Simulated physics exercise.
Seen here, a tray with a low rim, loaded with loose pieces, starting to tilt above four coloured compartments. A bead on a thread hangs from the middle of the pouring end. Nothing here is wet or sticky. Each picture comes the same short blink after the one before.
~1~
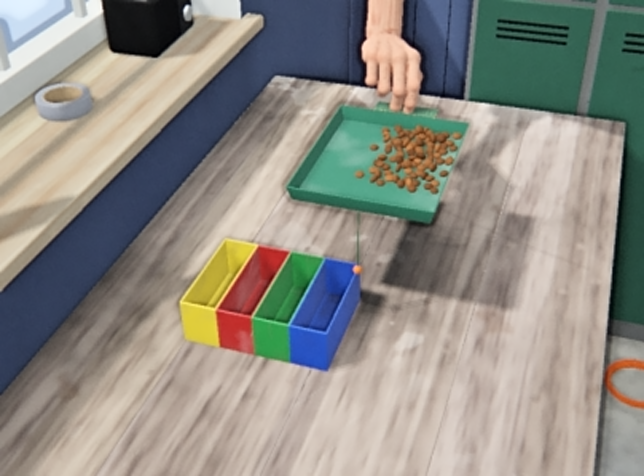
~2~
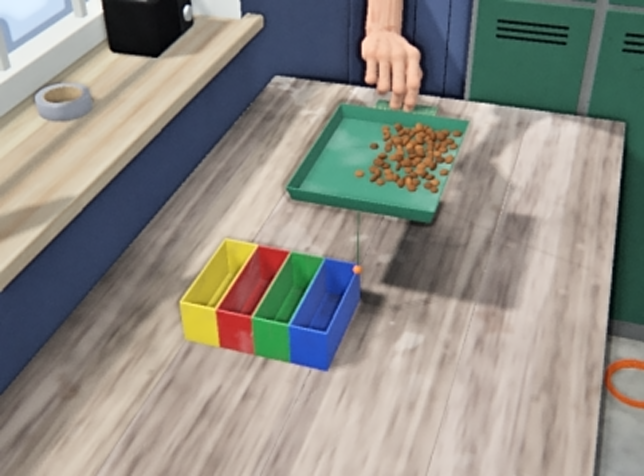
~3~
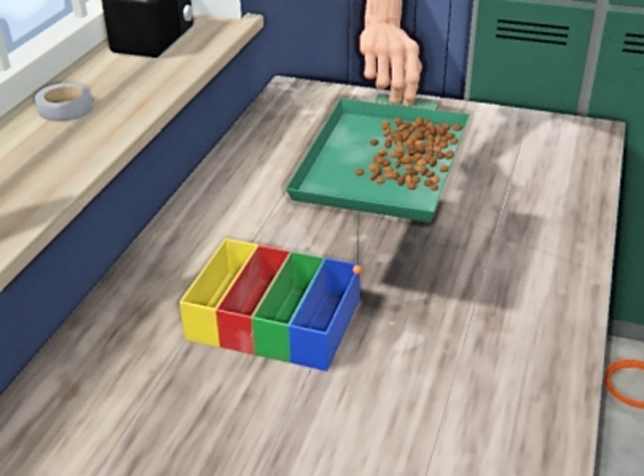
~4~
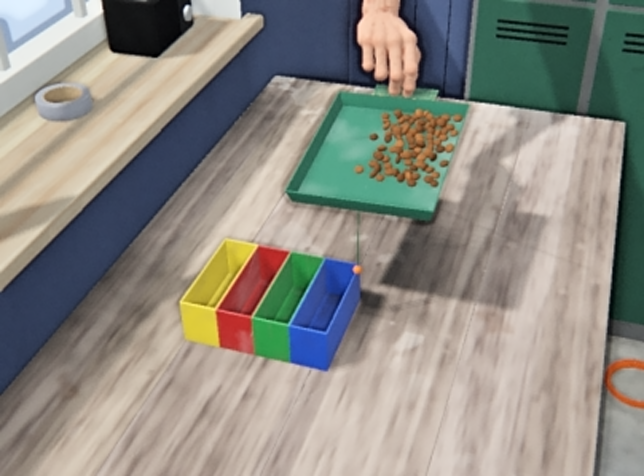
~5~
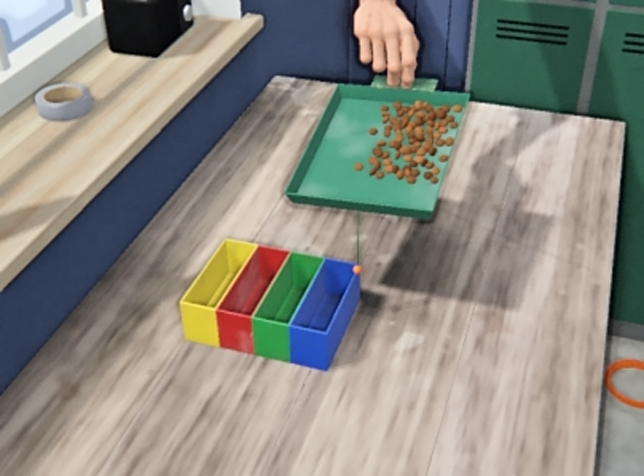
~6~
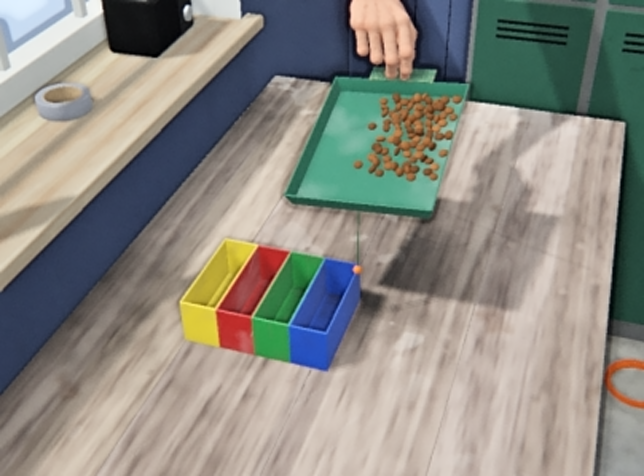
A hand held the far edge of a green tray of brown kibble and gradually raised that edge, tilting the tray toward four coloured compartments, while the pieces stayed bunched toward the right side.
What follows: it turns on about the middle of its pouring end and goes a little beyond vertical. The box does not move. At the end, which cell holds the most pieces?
Most goes to the green cell.
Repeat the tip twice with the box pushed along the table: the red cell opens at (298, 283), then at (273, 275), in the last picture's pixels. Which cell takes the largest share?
One: That red cell. Two: The green cell.
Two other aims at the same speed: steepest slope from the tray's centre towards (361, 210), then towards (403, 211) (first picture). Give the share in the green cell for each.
About 10 and 0 per cent.
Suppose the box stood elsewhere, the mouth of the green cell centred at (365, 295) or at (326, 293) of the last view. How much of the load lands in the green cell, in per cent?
Roughly 20 per cent, and 30 per cent.
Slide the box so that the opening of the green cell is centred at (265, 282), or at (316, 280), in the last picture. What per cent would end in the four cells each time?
The first gives 60 %, the second 90 %.
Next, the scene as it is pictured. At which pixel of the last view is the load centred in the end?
Around (303, 322).
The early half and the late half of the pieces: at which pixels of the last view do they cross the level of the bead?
Early half (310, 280), late half (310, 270).
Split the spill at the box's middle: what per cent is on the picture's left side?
Near 0 %.
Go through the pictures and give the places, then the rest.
The first picture shows corners of the pouring end at (292, 185) and (431, 209), level; middle of the load at (411, 153), bits of dog kibble; bead on its thread at (358, 270); yellow cell at (200, 321); red cell at (235, 329); green cell at (271, 337); blue cell at (308, 345).
The second picture shows corners of the pouring end at (291, 186) and (431, 209), level; middle of the load at (412, 152).
The third picture shows corners of the pouring end at (291, 187) and (430, 208), tipped barely, lowest at the left corner; middle of the load at (412, 148).
The fourth picture shows corners of the pouring end at (291, 189) and (430, 207), tipped a little, lowest at the left corner; middle of the load at (411, 142).
The fifth picture shows corners of the pouring end at (290, 190) and (429, 207), tipped a little, lowest at the left corner; middle of the load at (411, 136).
The sixth picture shows corners of the pouring end at (290, 192) and (428, 207), tipped clearly, lowest at the left corner; middle of the load at (410, 131); yellow cell at (200, 321); red cell at (235, 329); green cell at (271, 337); blue cell at (308, 345).
Soon, tray tipped steeply; nearly all on the tray; a stray few falling or outside the box.
A while on, tray tipped right over; about half on the tray; about a quarter in the green cell; a small part in the blue cell; a stray few in the red cell; a small part falling or outside the box.
Towards the end, tray tipped past a quarter turn; about half in the green cell; about a third in the blue cell; a small part in the red cell; a small part falling or outside the box.
Finally, tray tipped past a quarter turn; about half in the green cell; about a third in the blue cell; a small part in the red cell; none in the yellow cell; a small part outside the box.
